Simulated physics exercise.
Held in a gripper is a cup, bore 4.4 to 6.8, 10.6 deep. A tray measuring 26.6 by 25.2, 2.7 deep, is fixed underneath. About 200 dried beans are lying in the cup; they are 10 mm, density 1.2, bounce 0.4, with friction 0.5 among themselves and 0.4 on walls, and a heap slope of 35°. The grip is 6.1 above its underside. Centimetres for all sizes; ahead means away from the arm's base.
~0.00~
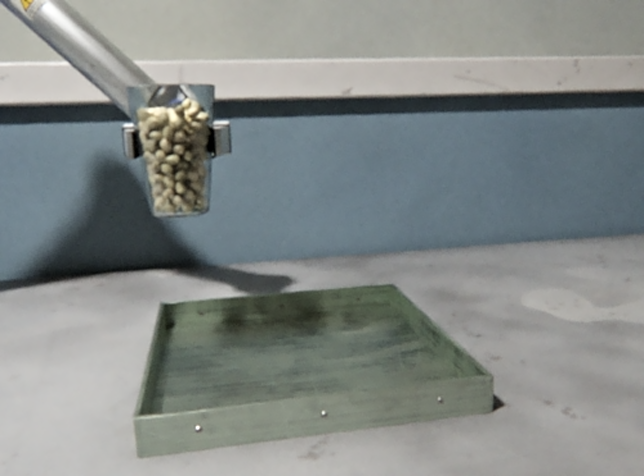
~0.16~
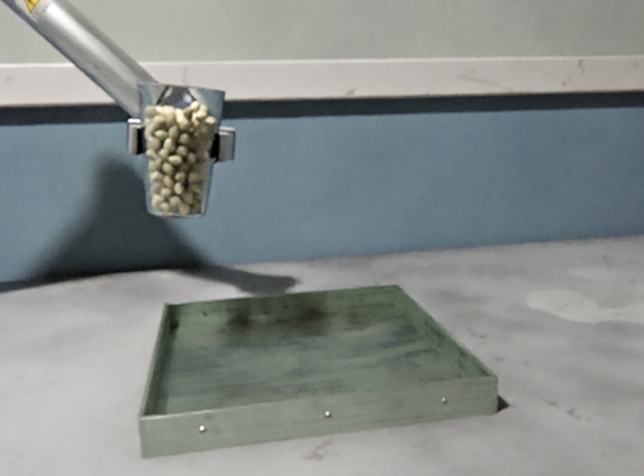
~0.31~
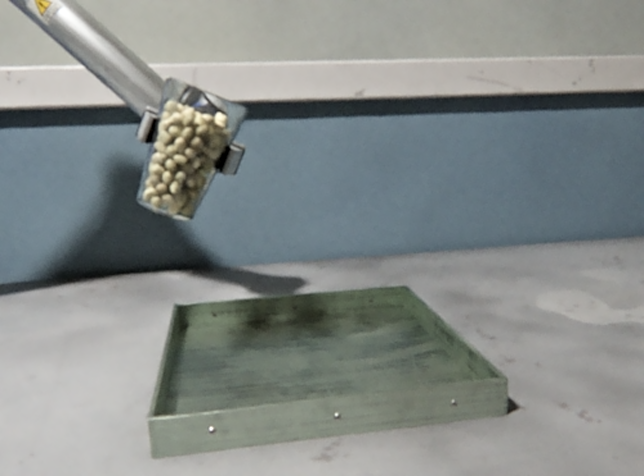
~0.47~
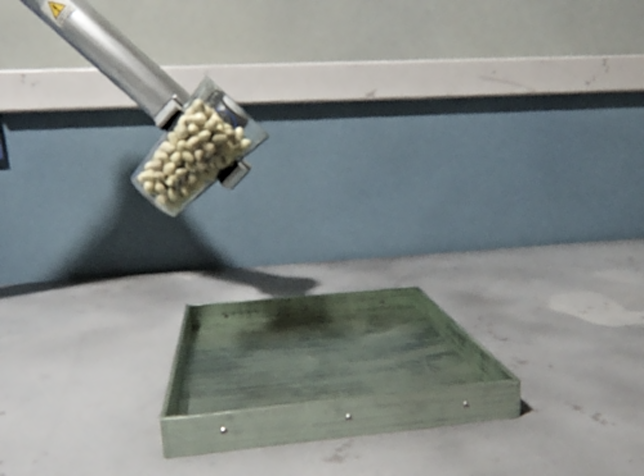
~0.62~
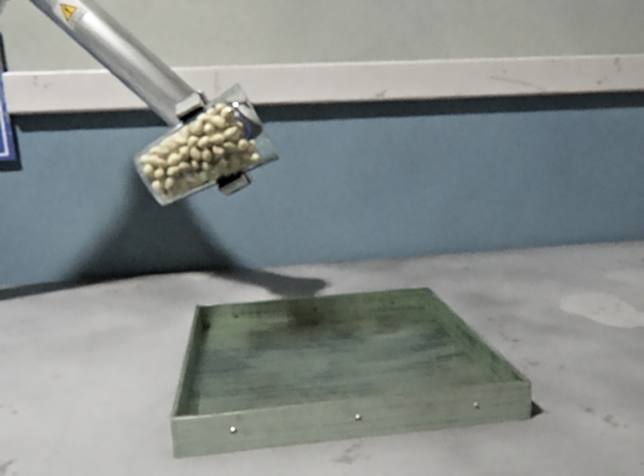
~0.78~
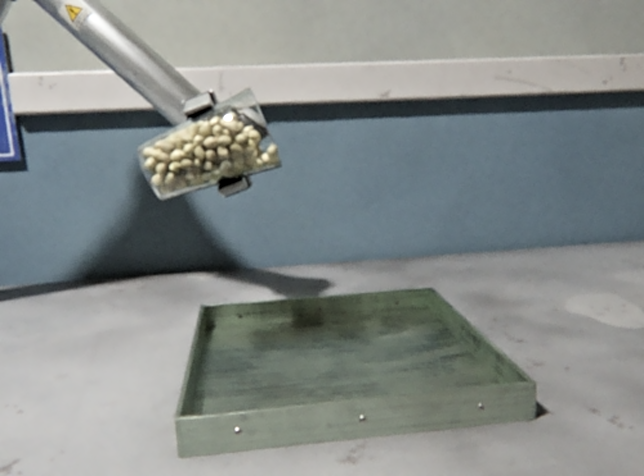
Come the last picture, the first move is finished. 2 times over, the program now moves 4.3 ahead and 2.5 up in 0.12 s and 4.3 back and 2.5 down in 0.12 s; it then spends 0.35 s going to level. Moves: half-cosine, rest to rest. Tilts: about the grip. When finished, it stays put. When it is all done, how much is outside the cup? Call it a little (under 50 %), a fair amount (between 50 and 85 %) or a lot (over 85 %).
A fair amount.
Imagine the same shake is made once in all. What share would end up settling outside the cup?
65 per cent or so.
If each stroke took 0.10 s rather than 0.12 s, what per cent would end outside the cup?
Roughly 90 percent would.
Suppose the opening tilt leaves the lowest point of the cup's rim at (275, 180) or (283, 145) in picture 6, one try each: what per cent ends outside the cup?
Roughly 100 and 45 percent.
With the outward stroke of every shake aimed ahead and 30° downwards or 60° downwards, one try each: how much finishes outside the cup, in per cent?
Result: Approx. 25 % and 5 %, one try each.
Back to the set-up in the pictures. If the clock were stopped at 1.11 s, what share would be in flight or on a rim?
Roughly 25 percent.
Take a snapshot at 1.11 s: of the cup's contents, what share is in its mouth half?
45 per cent.
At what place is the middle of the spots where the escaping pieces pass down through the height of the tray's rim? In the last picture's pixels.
Check roughly (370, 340) in the last picture.
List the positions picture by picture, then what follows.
In the first picture, cup middle at (176, 152), level; upper third of the load around (176, 124), from x 140 to 205, top at y 105; 200 in the cup.
In the second picture, cup middle at (179, 153), tilted 7° forward; upper third of the load around (178, 125), from x 150 to 210, top at y 110.
In the third picture, cup middle at (186, 154), tilted 25° forward; upper third of the load around (190, 127), from x 150 to 225, top at y 110.
In the fourth picture, cup middle at (195, 153), tilted 46° forward; upper third of the load around (202, 132), from x 145 to 245, top at y 105.
In the fifth picture, cup middle at (203, 152), tilted 64° forward; upper third of the load around (213, 134), from x 145 to 255, top at y 110.
In the sixth picture, cup middle at (207, 151), tilted 71° forward; upper third of the load around (213, 137), from x 150 to 275, top at y 120; 200 in the cup.
After 1.11 s, tilted 71° forward, highest piece 24 above the table; 77 in the cup, 73 in the tray, 50 in flight or on a rim.
After 1.44 s, tilted 33° forward, highest piece 23 above the table; 146 in the tray, 48 in the cup, 4 on the table or floor, 2 in flight or on a rim.
After 1.81 s, level, highest piece 20 above the table; 148 in the tray, 48 in the cup, 4 on the table or floor.
After 2.86 s, level, highest piece 20 above the table; 148 in the tray, 48 in the cup, 4 on the table or floor.
At rest, 148 in the tray, 48 in the cup, 4 on the table or floor. That is 76 % outside the cup.
